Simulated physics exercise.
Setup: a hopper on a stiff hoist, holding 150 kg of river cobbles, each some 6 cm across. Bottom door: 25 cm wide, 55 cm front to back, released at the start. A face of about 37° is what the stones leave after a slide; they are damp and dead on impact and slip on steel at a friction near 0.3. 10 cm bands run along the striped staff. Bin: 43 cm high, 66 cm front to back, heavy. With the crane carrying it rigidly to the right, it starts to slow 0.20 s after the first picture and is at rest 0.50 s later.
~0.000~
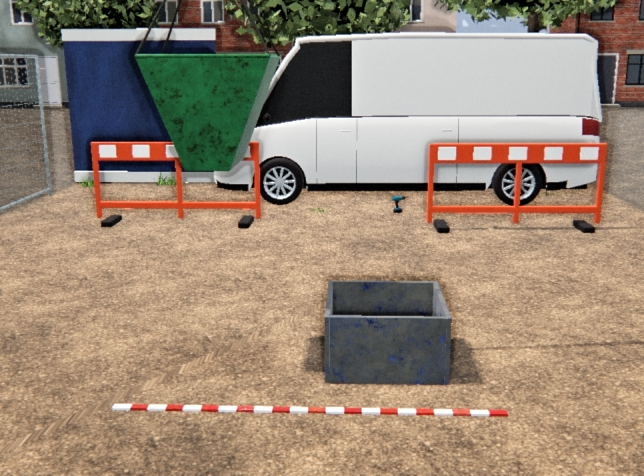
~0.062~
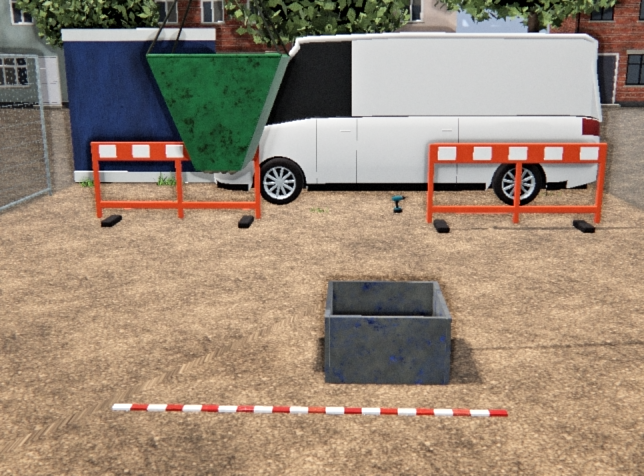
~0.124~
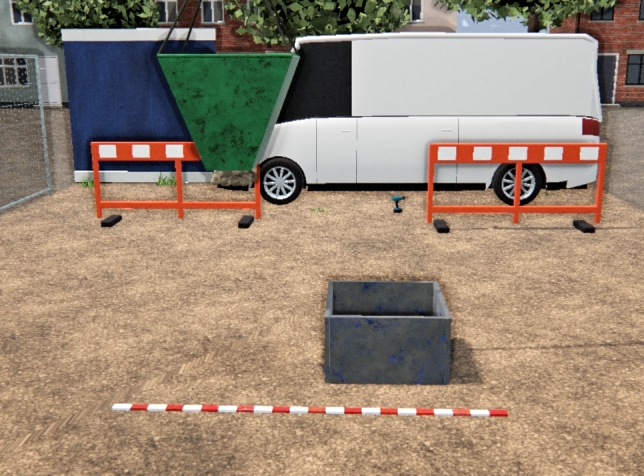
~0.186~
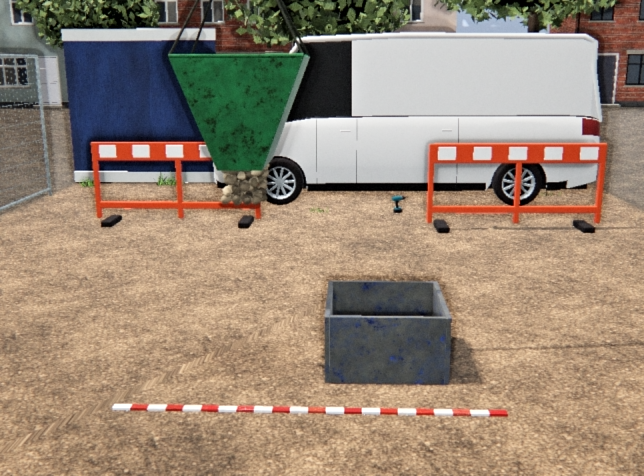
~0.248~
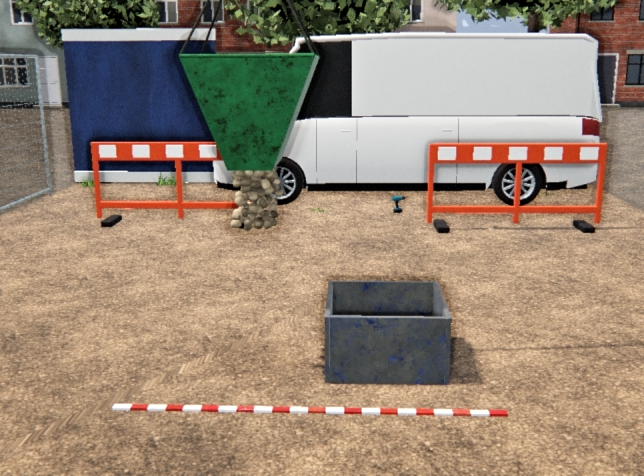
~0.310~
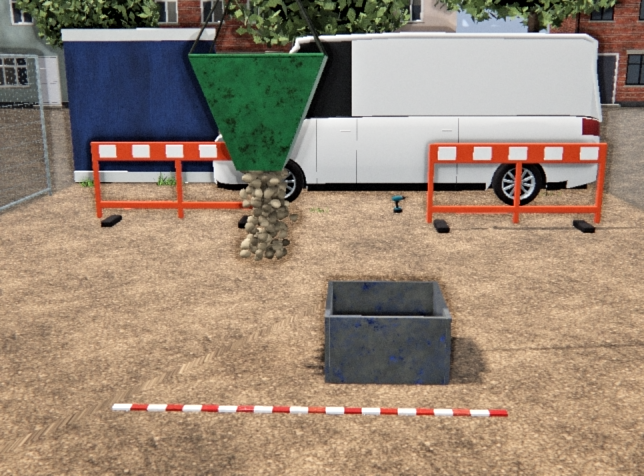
On a building site, a green hopper moves right, then drops stones from its bottom.
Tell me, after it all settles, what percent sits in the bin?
I'd put it at about 1 percent.
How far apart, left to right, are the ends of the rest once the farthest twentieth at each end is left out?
Roughly 80 cm.
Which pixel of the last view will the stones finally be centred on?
(287, 356).
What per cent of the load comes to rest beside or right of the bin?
I'd say close to 5 per cent of the load ends there.
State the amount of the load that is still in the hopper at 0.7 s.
Some 20 per cent is still held.
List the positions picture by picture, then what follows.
In the first picture, the outlet is at (207, 162); nothing has dropped yet.
In the second picture, the outlet is at (218, 162); nothing has dropped yet.
The third picture shows outlet at (228, 162), the stream shows down to (239, 177); 92 % still inside.
The fourth picture shows outlet at (239, 162), the stream shows down to (250, 196); 86 % still inside.
The fifth picture shows outlet at (250, 162), the stream shows down to (261, 220); 79 % still inside.
The sixth picture shows outlet at (259, 162), the stream shows down to (271, 250); 70 % still inside.
After 0.7 s, 20 % in the hopper, 80 % falling or lying left of the bin; the stones farthest right are at (329, 311).
After 1.1 s, 0 % in the hopper, 97 % falling or lying left of the bin, 1 % falling or lying in the bin, 2 % falling or lying beside or right of the bin; the stones farthest right are at (381, 353).
After 1.7 s, 0 % in the hopper, 95 % falling or lying left of the bin, 1 % falling or lying in the bin, 4 % falling or lying beside or right of the bin; the stones farthest right are at (404, 339).
After 2.6 s, 0 % in the hopper, 95 % falling or lying left of the bin, 1 % falling or lying in the bin, 4 % falling or lying beside or right of the bin; the stones farthest right are at (405, 339).
After 4.5 s, 0 % in the hopper, 95 % left of the bin, 1 % in the bin, 4 % beside or right of the bin; the stones farthest right are at (405, 339).
